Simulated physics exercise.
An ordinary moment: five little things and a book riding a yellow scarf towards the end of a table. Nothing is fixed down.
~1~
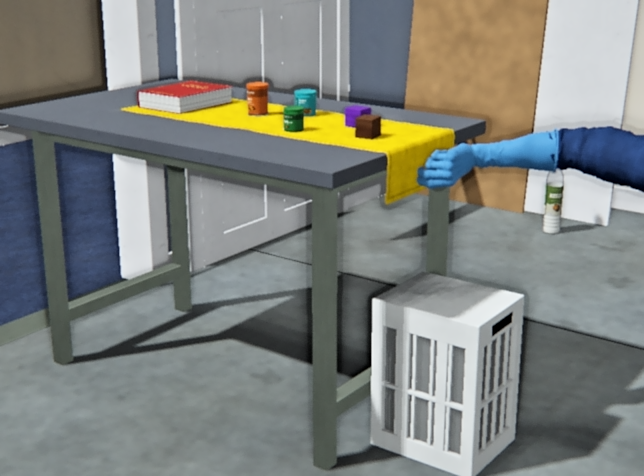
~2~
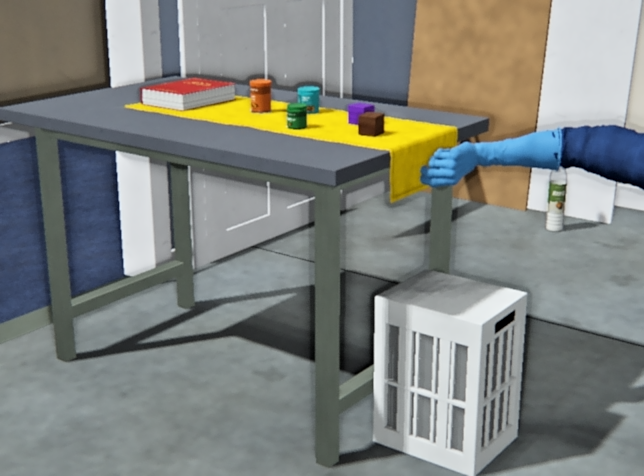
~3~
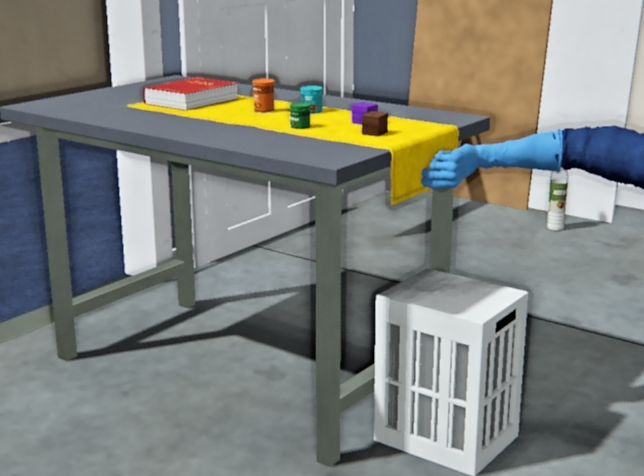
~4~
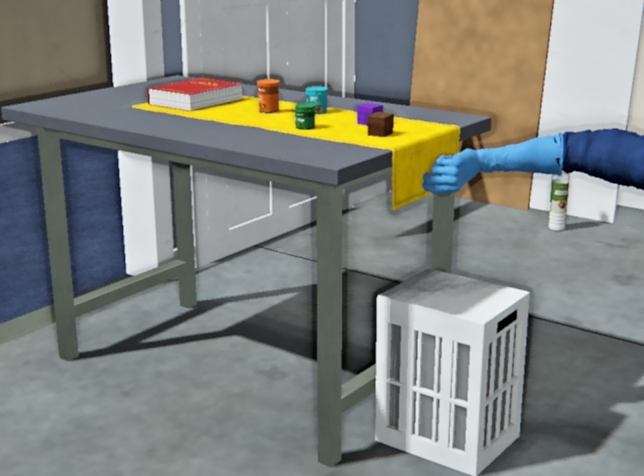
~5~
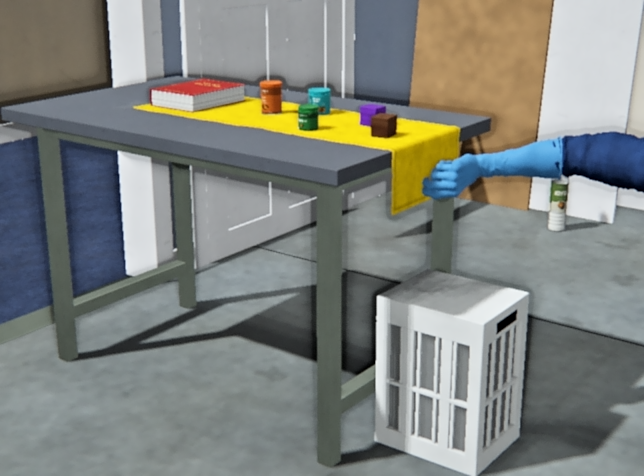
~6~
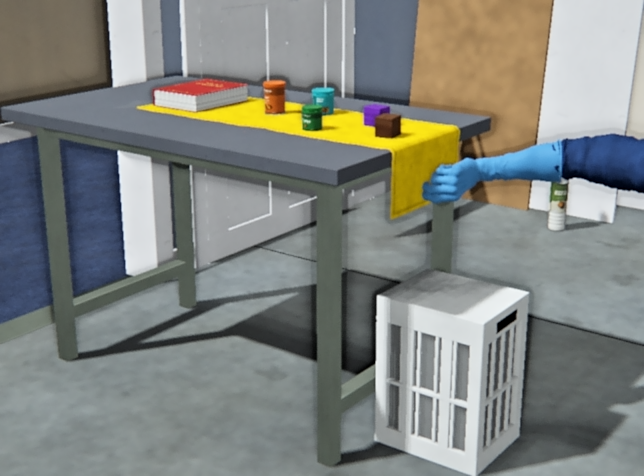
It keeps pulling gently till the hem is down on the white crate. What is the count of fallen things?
It carries off two.
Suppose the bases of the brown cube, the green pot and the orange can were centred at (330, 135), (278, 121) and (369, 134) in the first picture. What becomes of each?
The brown cube goes over; the green pot keeps its place on top; the orange can comes down.
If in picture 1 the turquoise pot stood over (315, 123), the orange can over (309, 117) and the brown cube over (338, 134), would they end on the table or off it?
The turquoise pot stays on, the orange can remains up, the brown cube is carried off.
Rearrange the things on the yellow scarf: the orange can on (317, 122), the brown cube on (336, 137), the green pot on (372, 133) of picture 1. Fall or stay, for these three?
The orange can holds on; the brown cube drops off; the green pot drops off.
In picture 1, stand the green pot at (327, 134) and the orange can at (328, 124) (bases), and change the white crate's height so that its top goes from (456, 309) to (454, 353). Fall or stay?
The green pot goes over; the orange can is carried off.
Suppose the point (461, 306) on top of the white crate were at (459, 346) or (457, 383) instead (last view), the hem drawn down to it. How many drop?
It would be 3 and 4.
Soon after, hem near (426, 247); brown cube gone.
Then, hem on the crate; brown cube and purple cube gone.
At rest, hem on the crate; brown cube and purple cube gone. The answer is two.
